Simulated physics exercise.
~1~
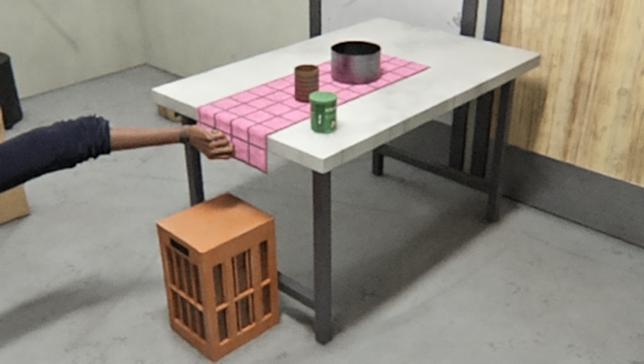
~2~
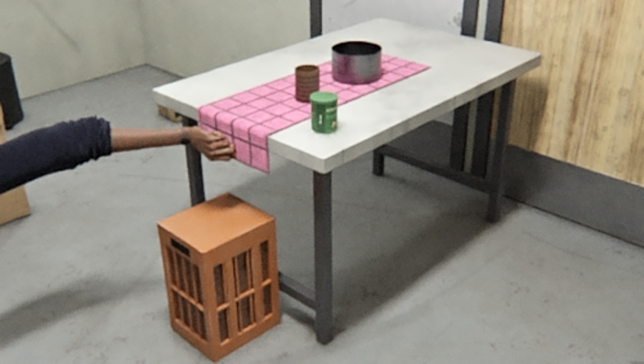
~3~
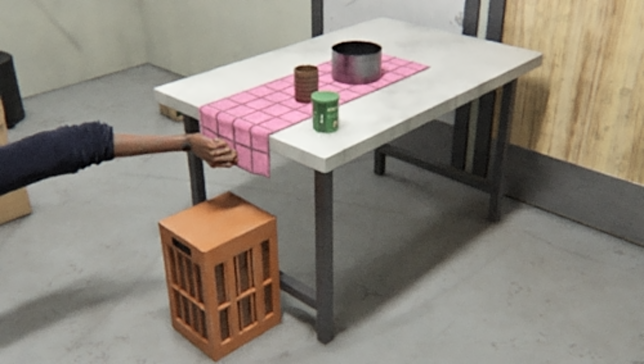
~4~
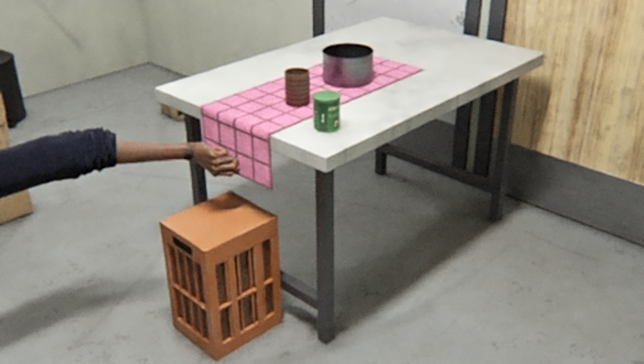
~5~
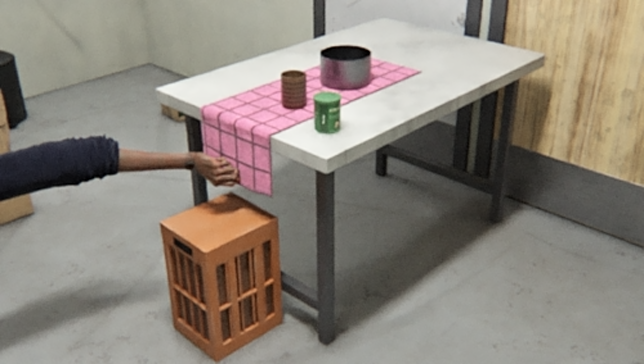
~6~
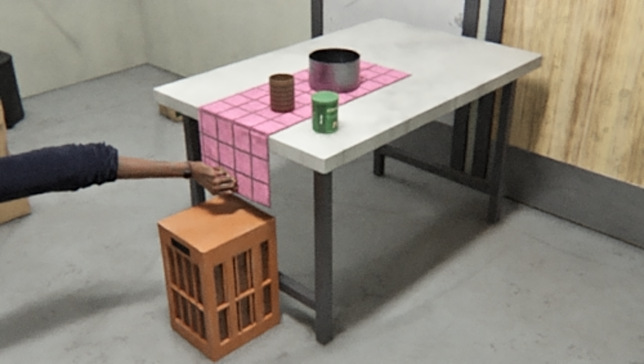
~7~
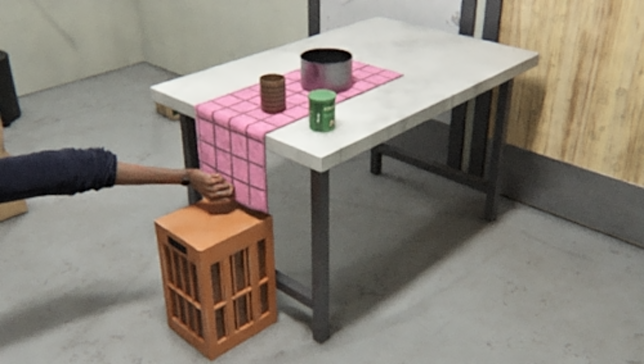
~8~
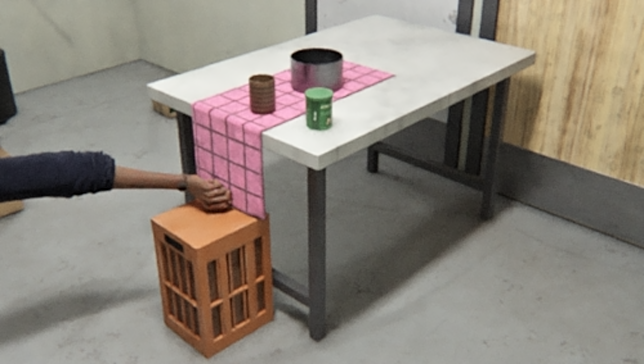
At a pale table, a hand draws a pink cloth down, carrying the mug and pot left.
